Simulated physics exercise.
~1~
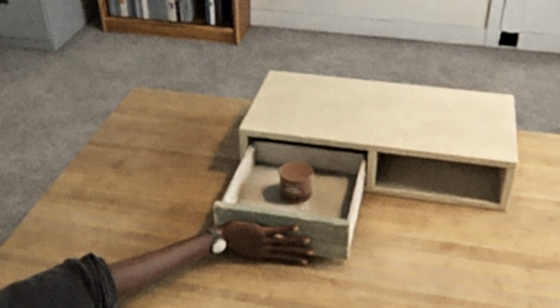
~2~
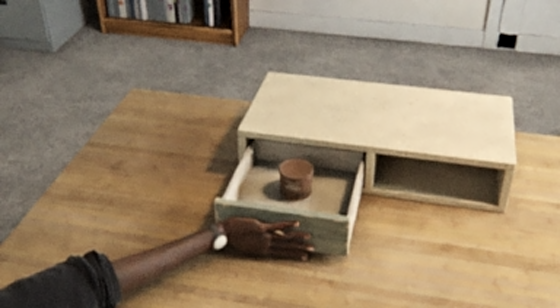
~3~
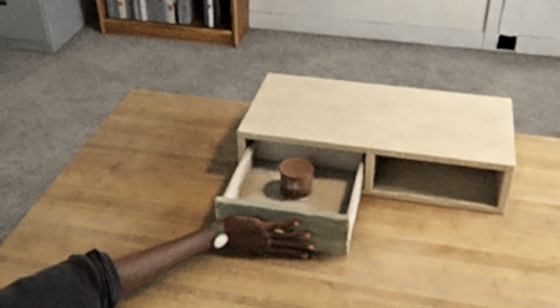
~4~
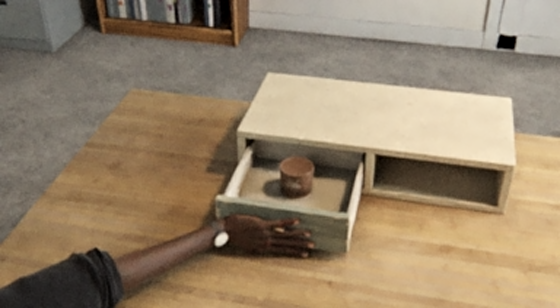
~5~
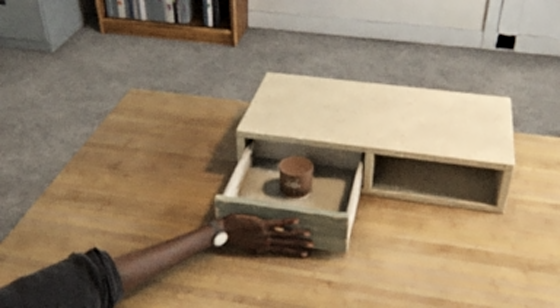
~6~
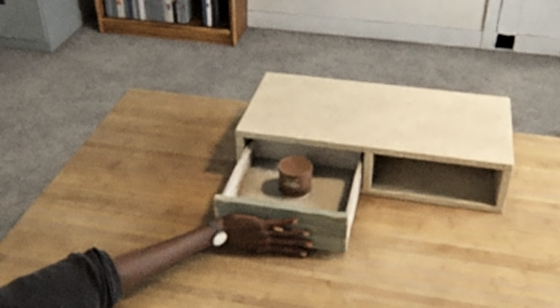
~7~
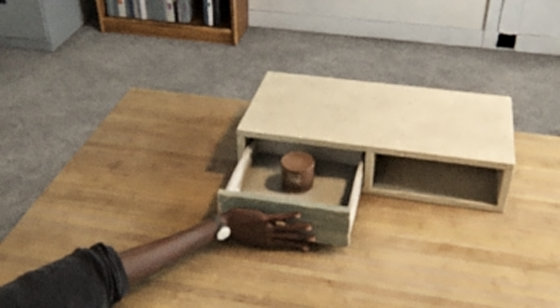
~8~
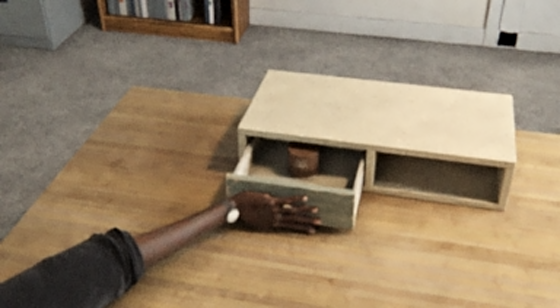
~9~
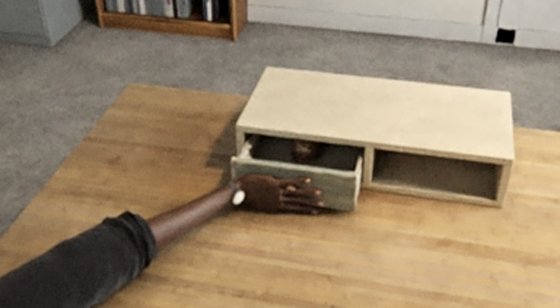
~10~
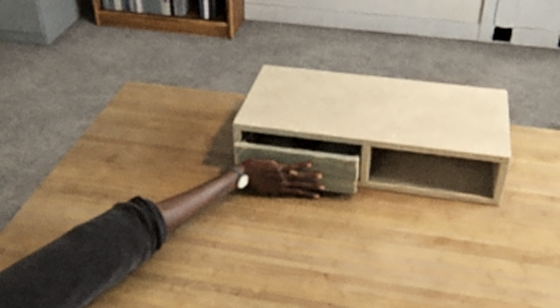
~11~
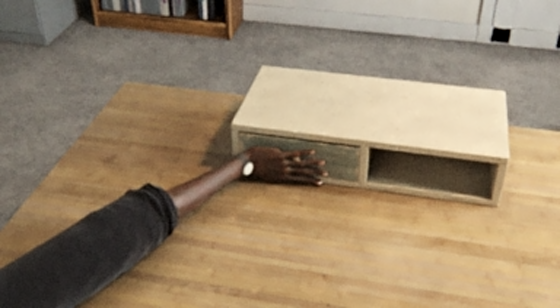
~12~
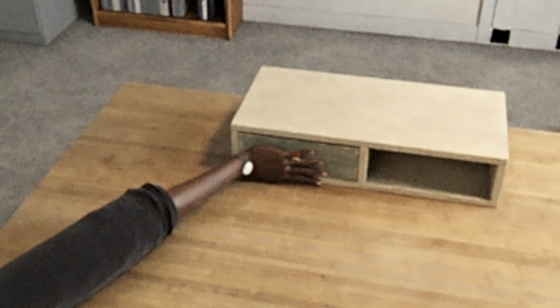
A drawer holding a small brown pot slides shut as a hand pushes it.
